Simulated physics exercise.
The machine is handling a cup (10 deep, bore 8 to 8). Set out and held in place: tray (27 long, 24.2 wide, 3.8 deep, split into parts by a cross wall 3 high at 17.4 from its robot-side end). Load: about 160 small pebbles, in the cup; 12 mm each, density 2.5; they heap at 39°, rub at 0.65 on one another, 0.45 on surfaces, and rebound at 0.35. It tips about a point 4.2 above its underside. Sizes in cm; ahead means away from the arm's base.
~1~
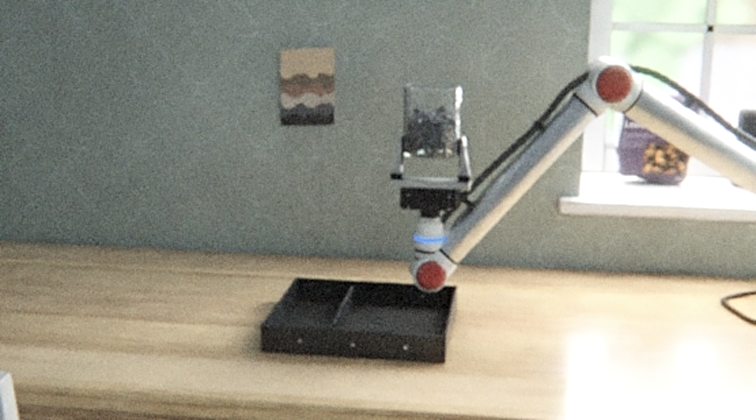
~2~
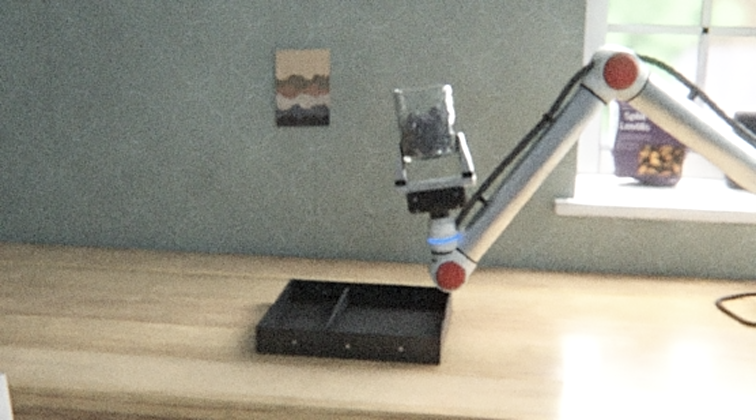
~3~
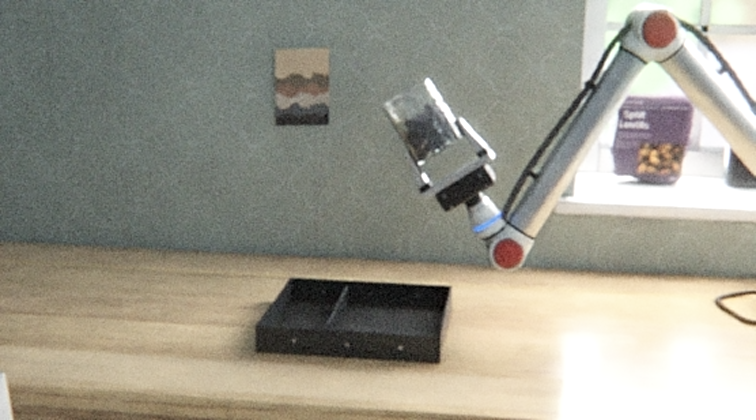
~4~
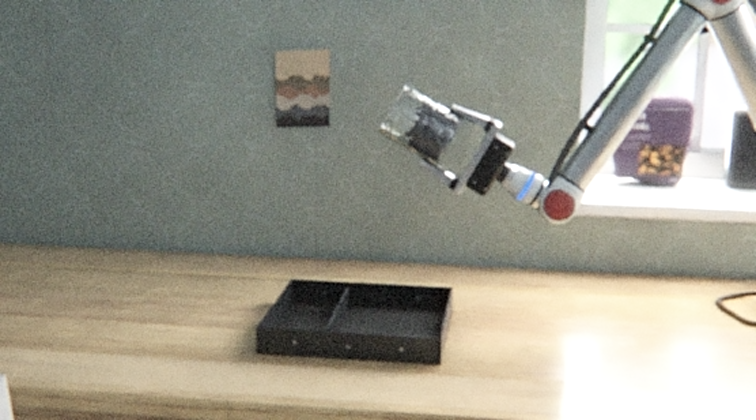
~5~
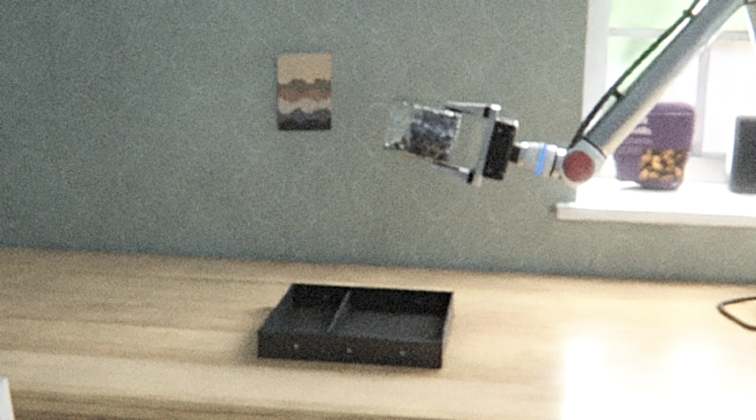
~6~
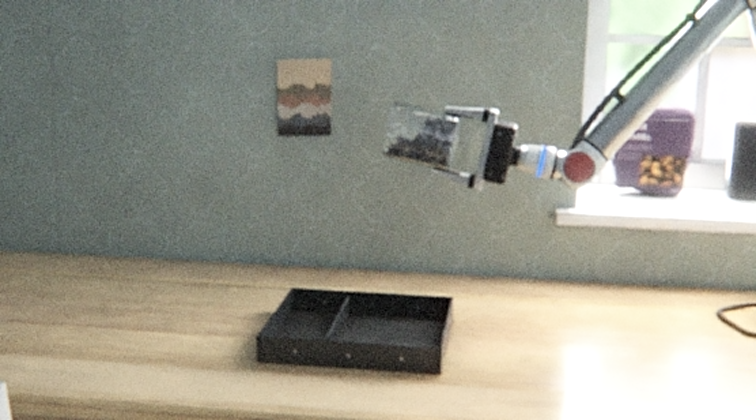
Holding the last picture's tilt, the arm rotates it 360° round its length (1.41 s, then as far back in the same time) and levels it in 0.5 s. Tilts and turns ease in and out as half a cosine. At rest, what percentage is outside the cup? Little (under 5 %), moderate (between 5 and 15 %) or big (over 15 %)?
Share outside the cup: Big (over 15 %).
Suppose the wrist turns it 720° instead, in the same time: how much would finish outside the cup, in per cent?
Then about 30 per cent.
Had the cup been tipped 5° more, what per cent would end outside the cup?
Then about 40 per cent.
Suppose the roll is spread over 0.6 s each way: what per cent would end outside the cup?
It would be near 5 per cent.
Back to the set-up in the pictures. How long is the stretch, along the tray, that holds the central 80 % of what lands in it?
Roughly 12 cm.
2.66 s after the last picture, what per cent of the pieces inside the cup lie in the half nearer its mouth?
About 35 per cent.
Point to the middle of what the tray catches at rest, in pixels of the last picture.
Near (354, 337).
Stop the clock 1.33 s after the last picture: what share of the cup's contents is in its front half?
Some 65 per cent.
Then, 1.33 s on, tipped 80°, highest piece 36 above the table; 148 in the cup, 9 in the robot-side part, 1 in the far-side part, 1 in flight or on a rim.
Then, 2.66 s on, tipped 80°, highest piece 36 above the table; 128 in the cup, 24 in the robot-side part, 2 in the far-side part, 5 in flight or on a rim.
Then, 3.52 s on, upright, highest piece 36 above the table; 126 in the cup, 31 in the robot-side part, 2 in the far-side part.
Then, 4.22 s on, upright, highest piece 36 above the table; 126 in the cup, 31 in the robot-side part, 2 in the far-side part.
In the end, 126 in the cup, 31 in the robot-side part, 2 in the far-side part. That is 21 % outside the cup.
